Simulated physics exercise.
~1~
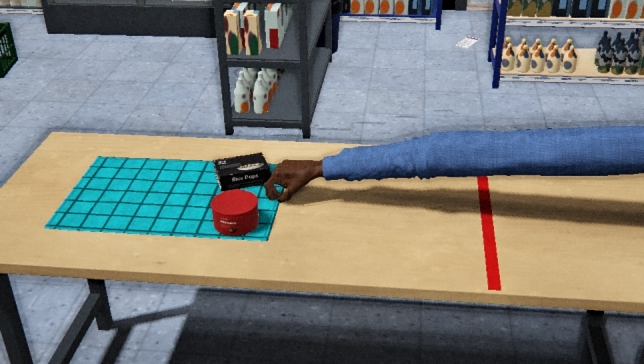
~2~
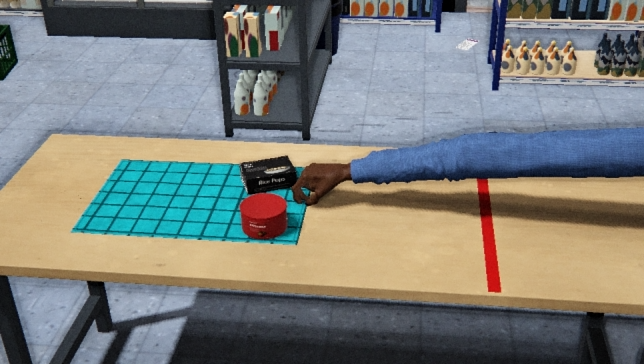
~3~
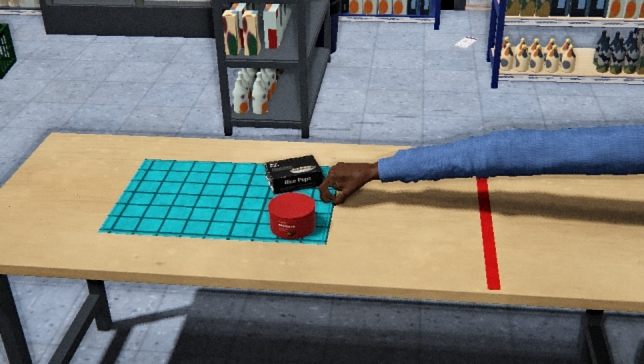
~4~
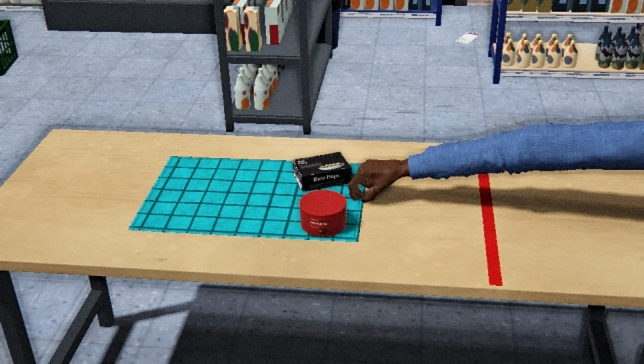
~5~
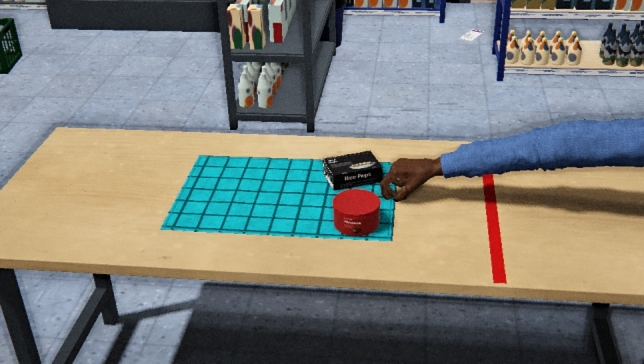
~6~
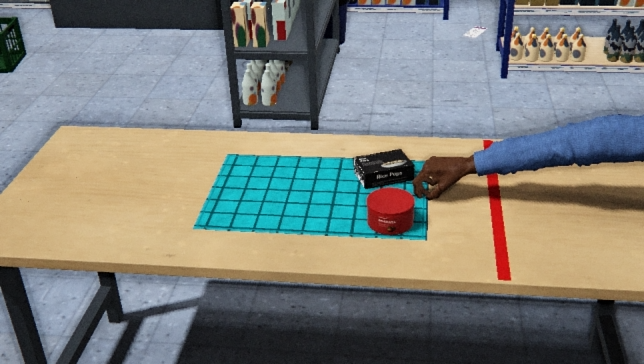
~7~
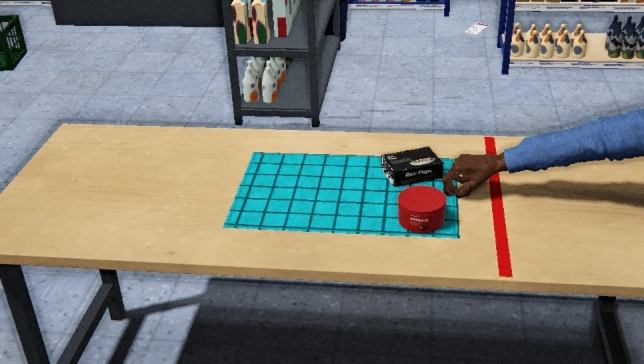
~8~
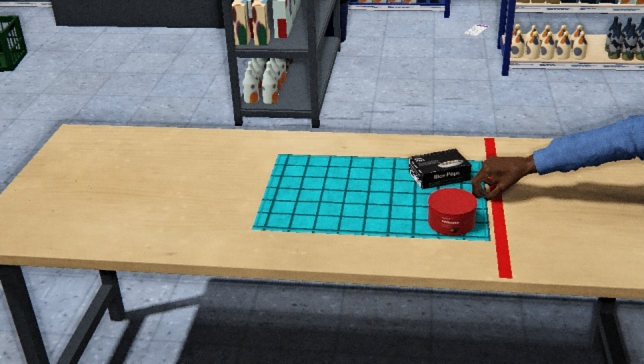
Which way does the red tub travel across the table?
The red tub moves to the right, riding on the turquoise cloth as the hand pulls it.
